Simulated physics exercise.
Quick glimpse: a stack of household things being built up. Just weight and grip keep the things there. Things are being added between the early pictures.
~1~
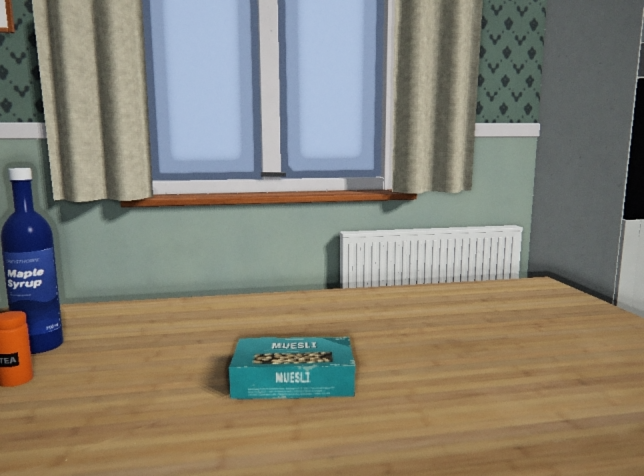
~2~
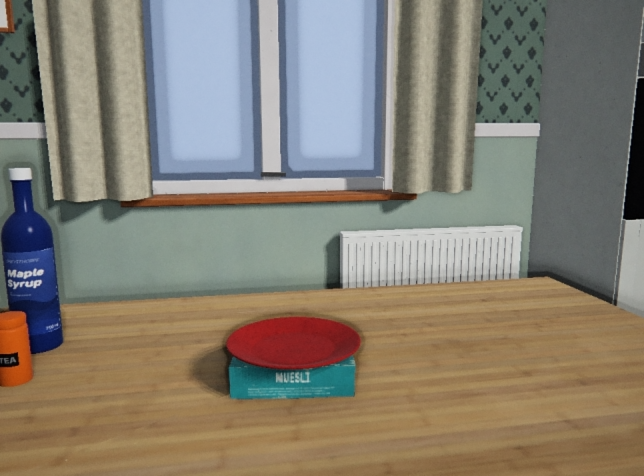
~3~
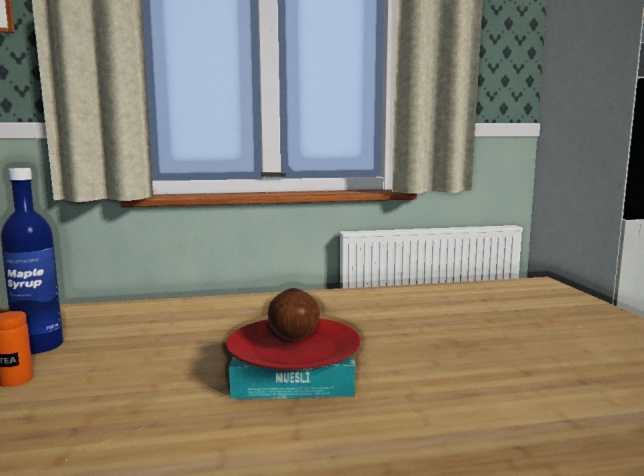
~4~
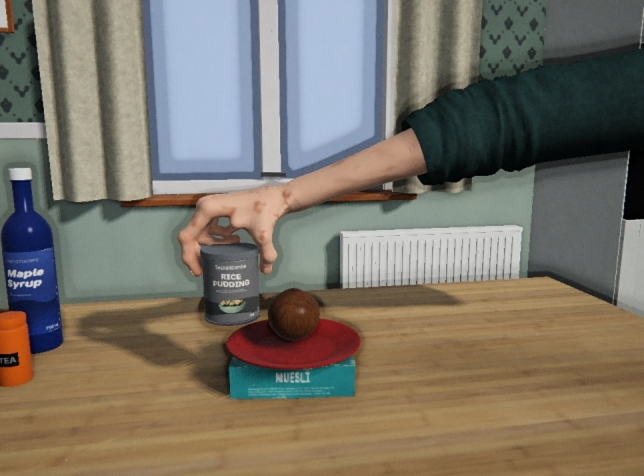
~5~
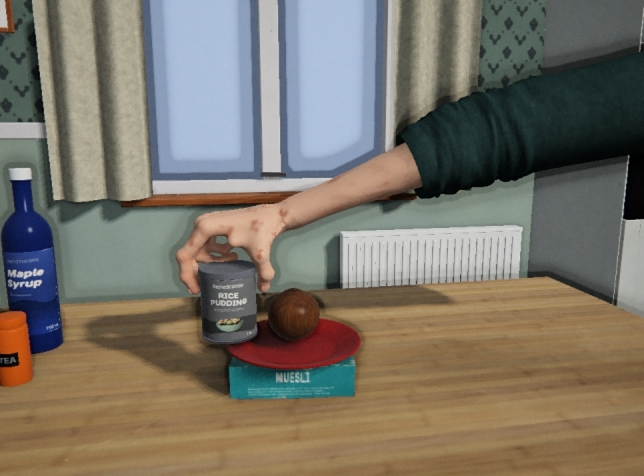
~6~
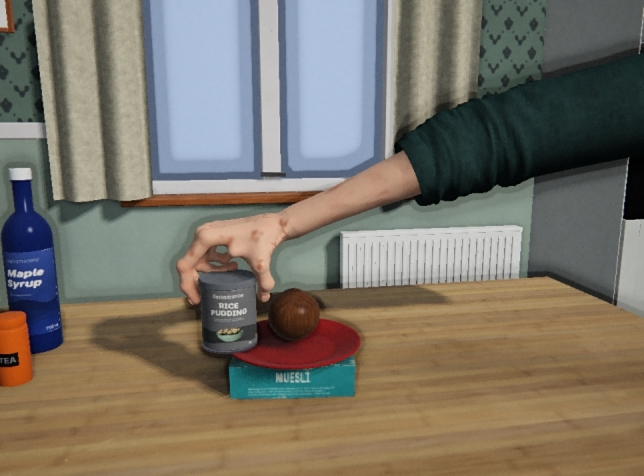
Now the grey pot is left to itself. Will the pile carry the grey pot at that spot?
Safe to say it works.
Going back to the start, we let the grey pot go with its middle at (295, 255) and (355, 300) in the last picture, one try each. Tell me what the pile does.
On the first go it collapses, and on the second it remains standing.
Then, 0.20 s on from there, no change.
Then, 0.50 s on from there, grey pot resting near (229, 311).
In the end, all 6 unmoved. At the end, from the last picture's camera, grey pot near (229, 311). The pile keeps its balance.
